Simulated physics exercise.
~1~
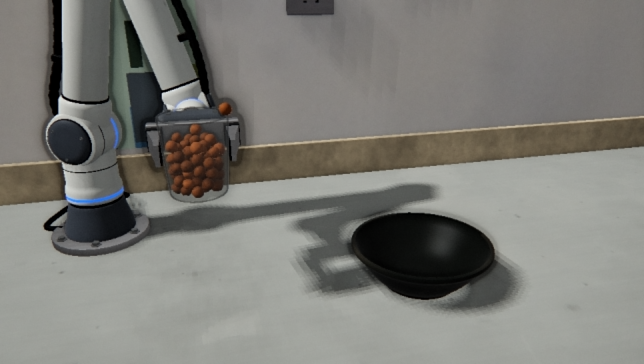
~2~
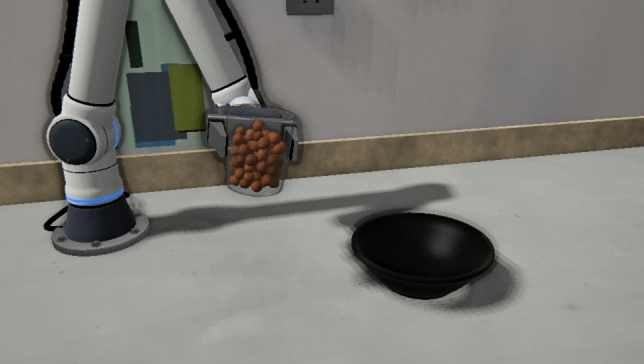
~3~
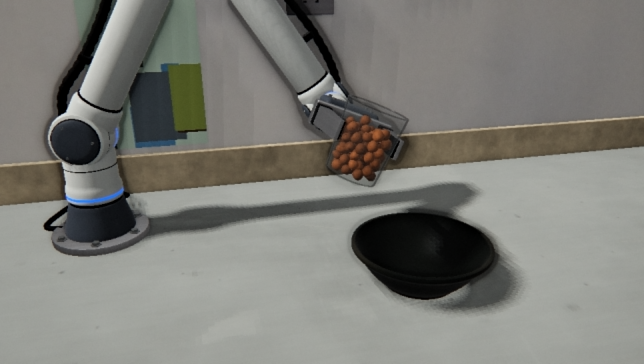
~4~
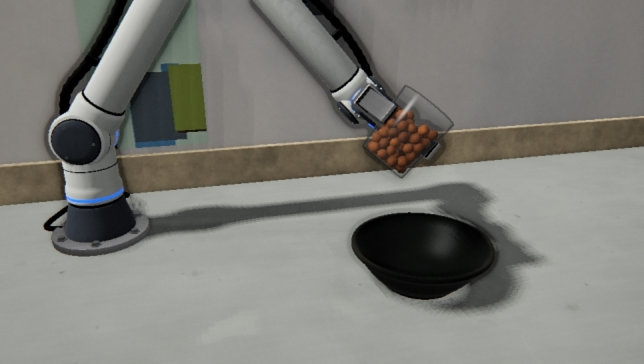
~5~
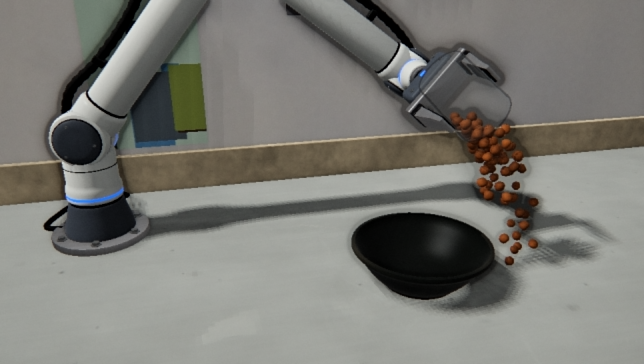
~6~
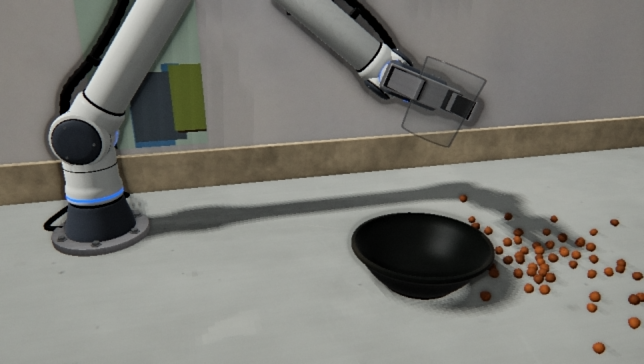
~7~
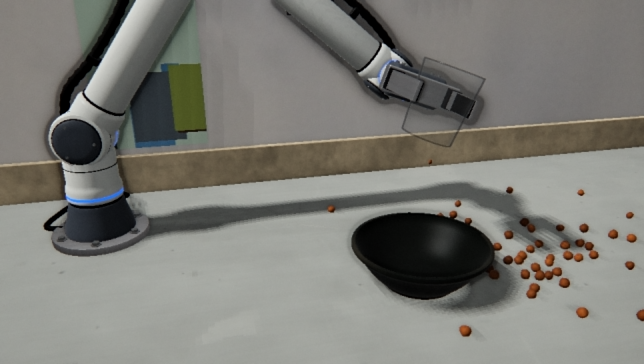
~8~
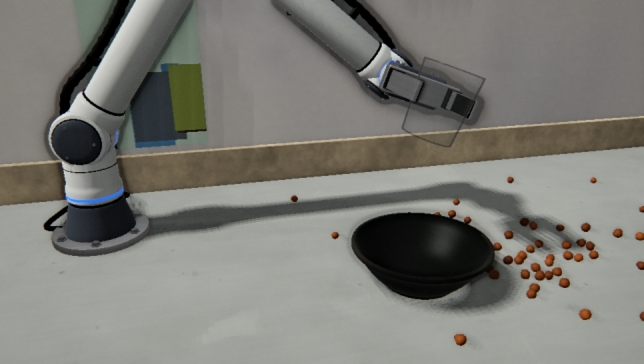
A robotic arm carries a clear beaker of hazelnuts to the right above a black bowl, tips it, and pours them past the bowl's right side; they scatter across the grey surface, leaving the bowl without any visible nuts while the arm holds the tilted beaker overhead.
